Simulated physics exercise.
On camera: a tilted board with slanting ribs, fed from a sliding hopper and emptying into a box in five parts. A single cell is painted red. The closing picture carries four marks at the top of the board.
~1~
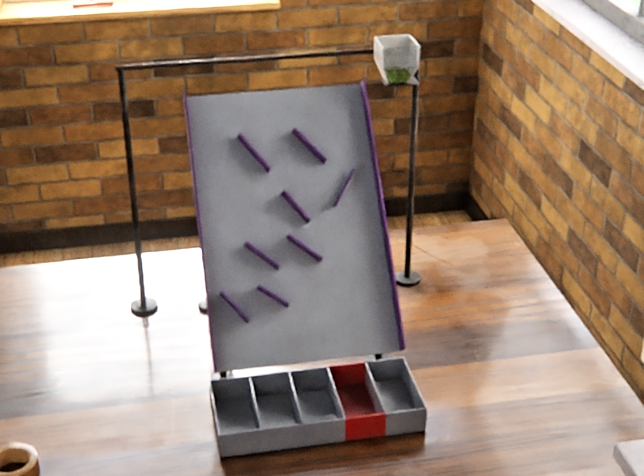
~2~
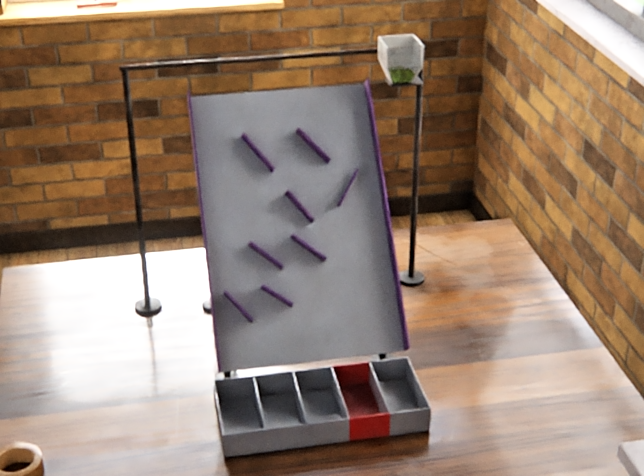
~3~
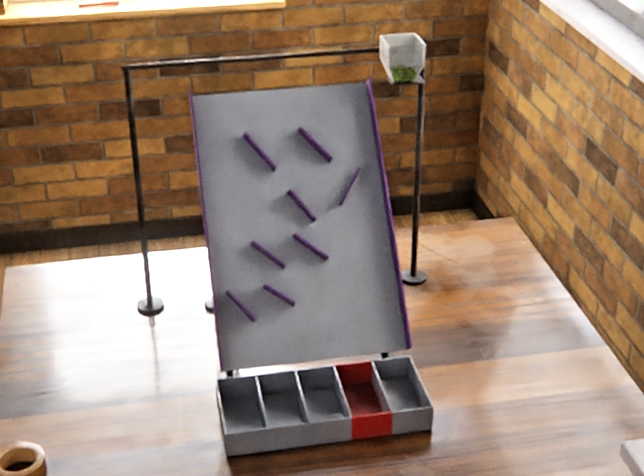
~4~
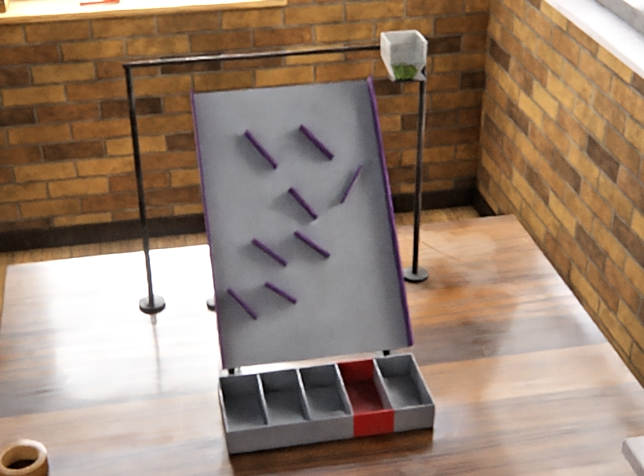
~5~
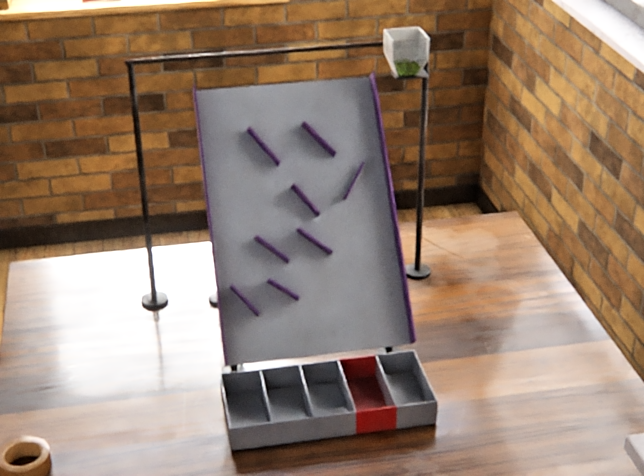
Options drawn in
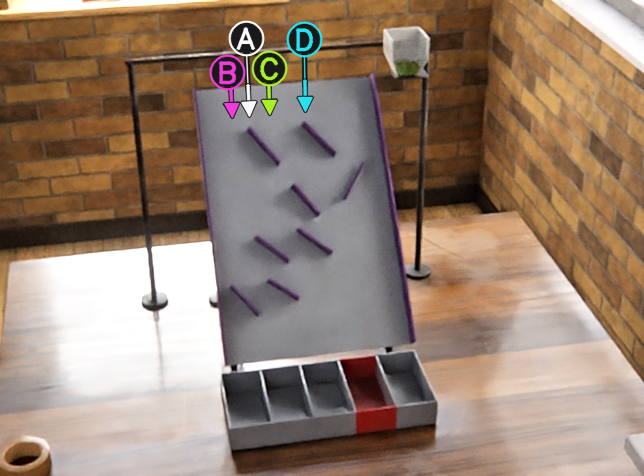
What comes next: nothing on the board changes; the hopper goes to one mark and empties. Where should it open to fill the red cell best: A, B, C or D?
Take D.
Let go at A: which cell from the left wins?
It is the fifth one.
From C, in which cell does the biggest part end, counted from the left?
The fifth from the left.
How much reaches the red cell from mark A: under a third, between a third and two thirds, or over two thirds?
It is under a third.
On the marked copy, mark A meets the board at (249, 111); mark B meets the board at (232, 112); mark C meets the board at (269, 109); mark D meets the board at (305, 106).
Choosing A, a small part in the red cell, about two thirds in other cells, about a quarter outside the box.
Choosing B, a small part in the red cell, most in other cells, a small part outside the box.
Choosing C, a small part in the red cell, most in other cells, a small part outside the box.
Choosing D, about half in the red cell, about a third in other cells, a small part outside the box.
